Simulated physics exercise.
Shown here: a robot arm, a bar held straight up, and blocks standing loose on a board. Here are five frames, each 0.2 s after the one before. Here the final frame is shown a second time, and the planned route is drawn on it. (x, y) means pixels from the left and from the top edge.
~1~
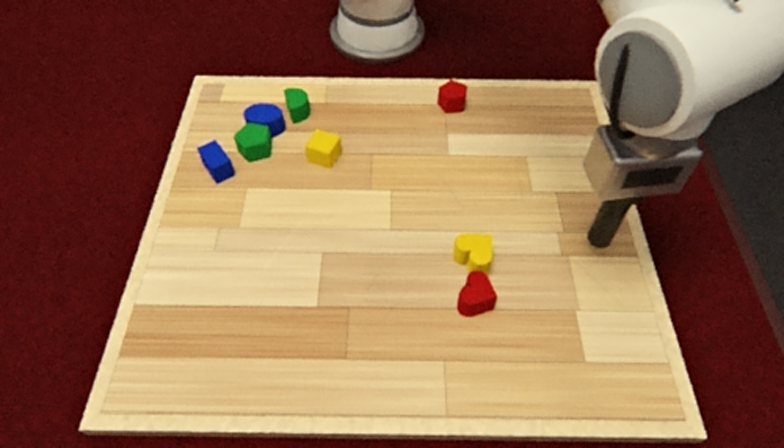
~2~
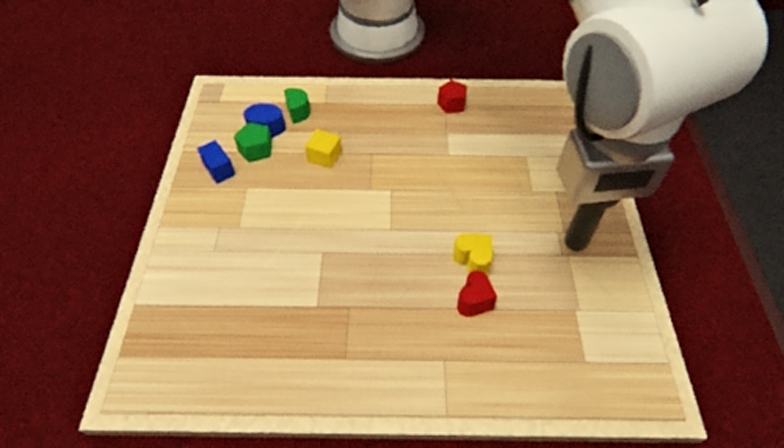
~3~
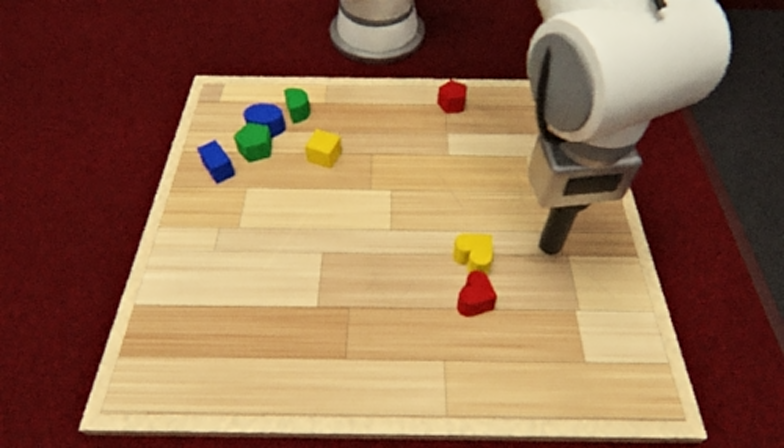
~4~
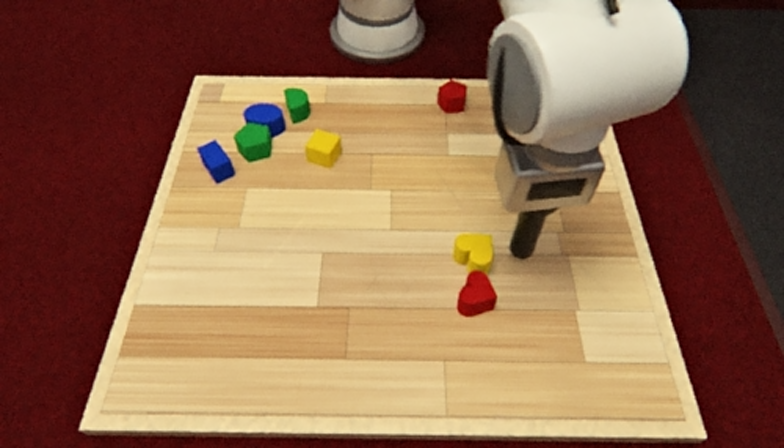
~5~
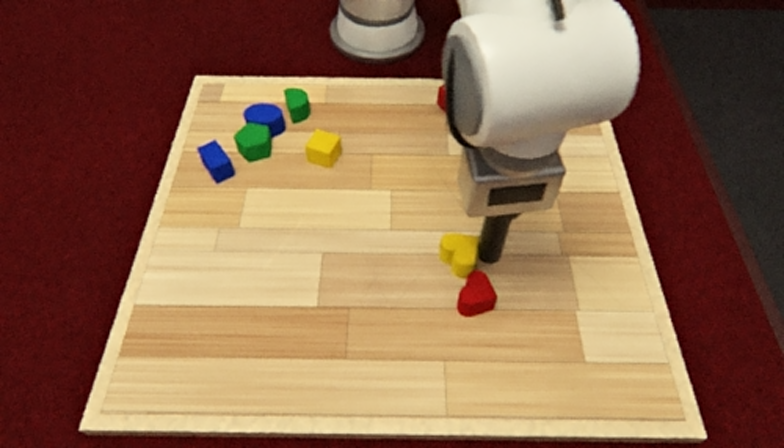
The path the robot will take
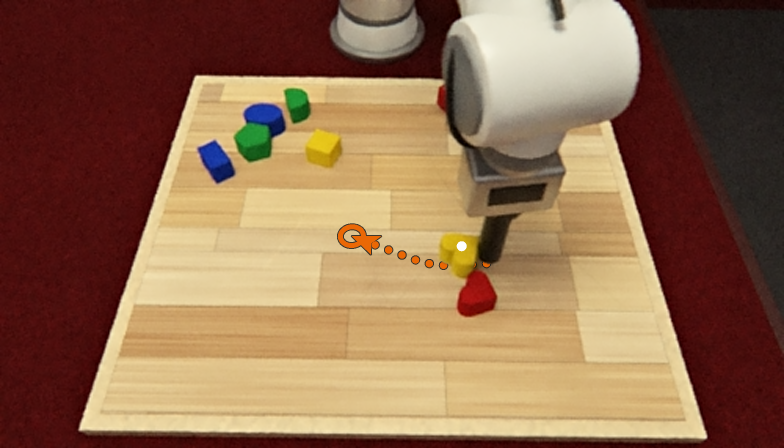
A white and grey robot arm holding a dark upright bar works over a pale wooden board on a dark red surface, seen from above at a fixed angle. Blue, green and yellow blocks sit at upper left, a red one near the top, and a yellow heart above a red one right of centre. The arm slides the bar steadily left, nudging the yellow heart slightly left while the red heart stays still.
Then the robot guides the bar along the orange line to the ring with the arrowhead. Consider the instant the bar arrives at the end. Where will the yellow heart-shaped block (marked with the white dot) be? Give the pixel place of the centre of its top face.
For the centre of its top, I'd go with (323, 227).
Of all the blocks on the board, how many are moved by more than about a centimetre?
I expect one block to move.
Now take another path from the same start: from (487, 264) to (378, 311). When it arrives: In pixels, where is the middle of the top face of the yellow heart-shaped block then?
Its top middle: (430, 247).
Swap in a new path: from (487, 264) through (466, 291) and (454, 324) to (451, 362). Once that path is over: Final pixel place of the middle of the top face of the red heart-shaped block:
Its top middle: (484, 359).
Drawn move, from (487, 264) over (439, 265) and (394, 252) to (352, 236); the dot is on the yellow heart-shaped block.
On the path given first. One third of the way, bar at (439, 256); yellow heart-shaped block at (412, 243), turned 15° clockwise.
Two thirds of the way, bar at (393, 243); yellow heart-shaped block at (365, 235).
At the end, bar at (351, 227); yellow heart-shaped block at (323, 227), turned 40° anticlockwise; red heart-shaped block still.
